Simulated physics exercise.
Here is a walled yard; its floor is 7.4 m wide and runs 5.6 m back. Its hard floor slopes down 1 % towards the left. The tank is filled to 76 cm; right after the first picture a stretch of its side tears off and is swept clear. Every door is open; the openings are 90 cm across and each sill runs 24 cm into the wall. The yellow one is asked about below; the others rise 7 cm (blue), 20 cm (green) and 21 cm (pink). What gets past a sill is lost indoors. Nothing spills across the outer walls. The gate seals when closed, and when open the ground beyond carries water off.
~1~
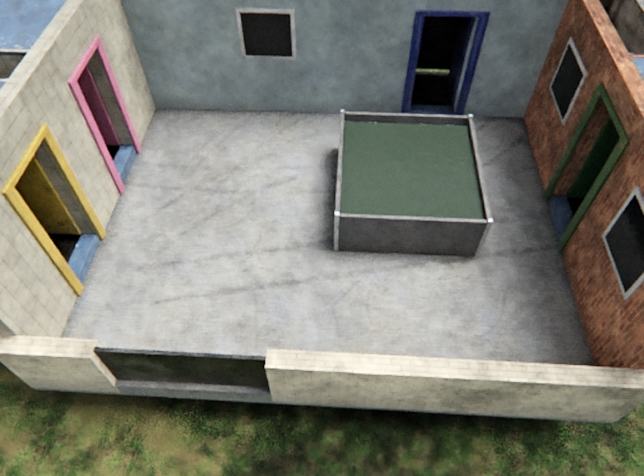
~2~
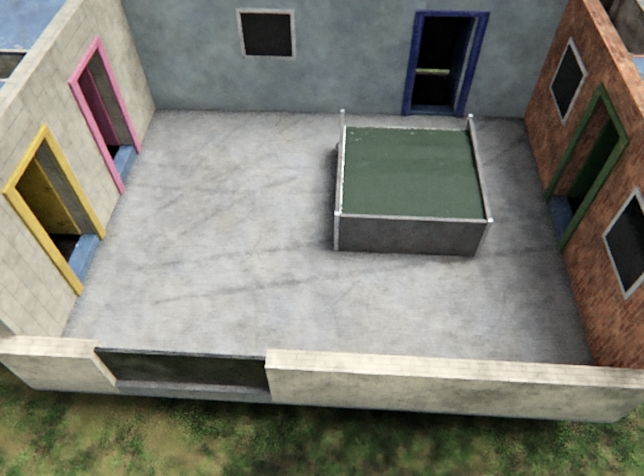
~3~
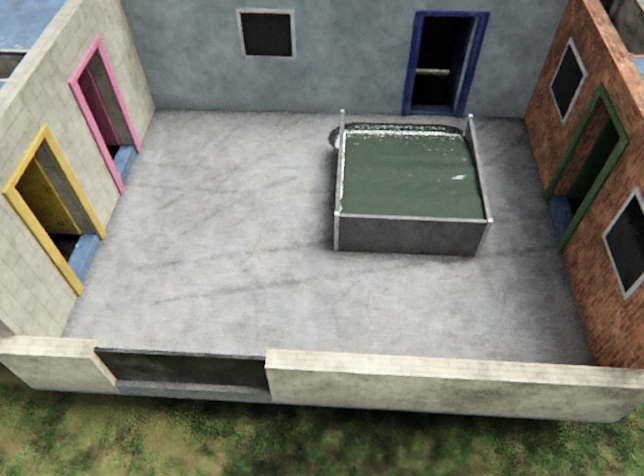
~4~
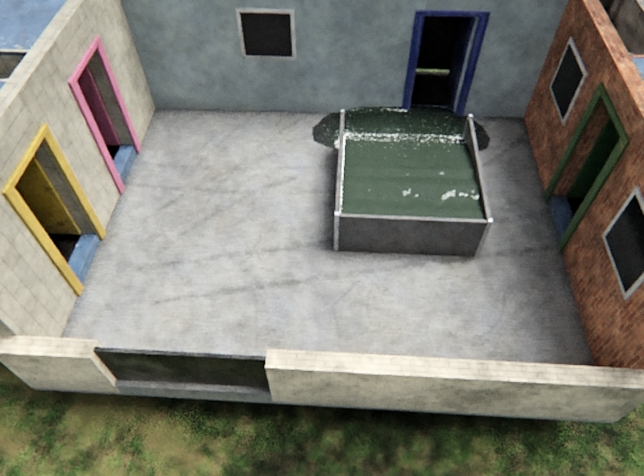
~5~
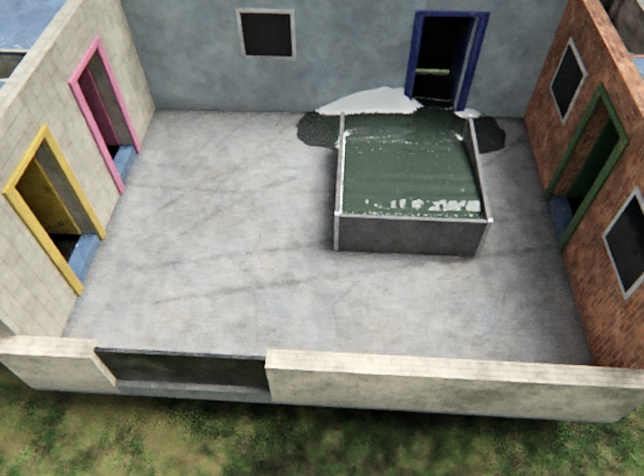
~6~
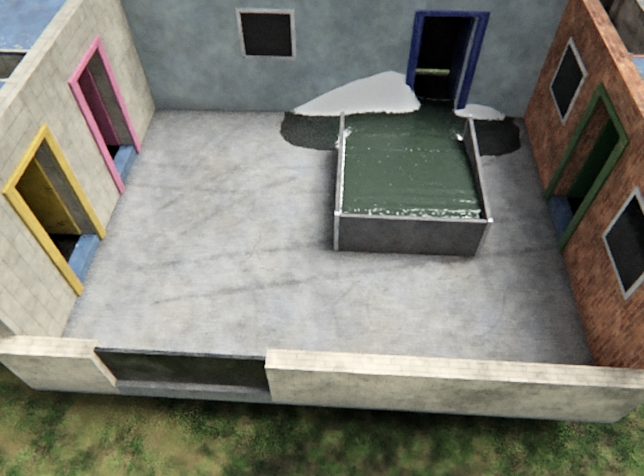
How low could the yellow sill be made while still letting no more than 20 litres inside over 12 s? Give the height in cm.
It would have to be roughly 7 cm high.
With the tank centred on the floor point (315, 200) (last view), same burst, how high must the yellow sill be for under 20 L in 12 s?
Then roughly 14.0 cm.
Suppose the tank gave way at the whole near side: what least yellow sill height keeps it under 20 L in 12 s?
About 20 cm.
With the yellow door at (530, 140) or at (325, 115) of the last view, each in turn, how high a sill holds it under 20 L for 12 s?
About 29 and 32 cm.
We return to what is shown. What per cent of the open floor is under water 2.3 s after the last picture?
Some 50 per cent of it.
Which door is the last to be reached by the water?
It is the yellow one.
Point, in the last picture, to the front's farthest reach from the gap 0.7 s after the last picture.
Near (200, 109).
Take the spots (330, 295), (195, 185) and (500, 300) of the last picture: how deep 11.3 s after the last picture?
Roughly 6, 7 and 5 cm, in turn.
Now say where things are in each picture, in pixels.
The first frame shows the tank at (409, 165) is whole and still, 76 cm deep; the yellow door at (65, 222) is dry.
In the second frame, the gap is on the far side, the front 0.3 m out at a hidden place; the back of the tank holds 76 cm.
In the third frame, the gap is on the far side, the front 0.7 m out at a hidden place; the back of the tank holds 76 cm.
In the fourth frame, the front is at (410, 108), 1.2 m from the gap on the far side; 3.1 m2 of floor is wet, 76 cm left at the back.
In the fifth frame, water pours out on the far side and has run 1.3 m, to (410, 104); about 15 cm deep outside, 70 cm at the back.
In the sixth frame, water pours out on the far side and has run 1.6 m, to (511, 117); about 17 cm deep outside, 64 cm at the back; the yellow door at (65, 222), 5.7 m from the gap, is still 4.5 m from the nearest water.
Then, 0.7 s after the last picture water covers 20 % of the floor, deepest (55 cm) near (386, 120); it has not reached the yellow door.
Then, 2.3 s after the last picture water covers 50 % of the floor, deepest (36 cm) near (514, 117); 3 cm at the yellow door, 0 litres in over its 19 cm sill.
Then, 11.3 s after the last picture water covers 100 % of the floor, deepest (16 cm) near (165, 108); 9 cm at the yellow door, 0 litres in over its 19 cm sill.
At the yellow door as built, the water peaked near 12 cm, 10.3 s after the last picture.
With a sill of 6.5 cm, 29 litres would have come in within the 12 s; with 9 cm, 6 litres. So under 20 litres takes about 7 cm.
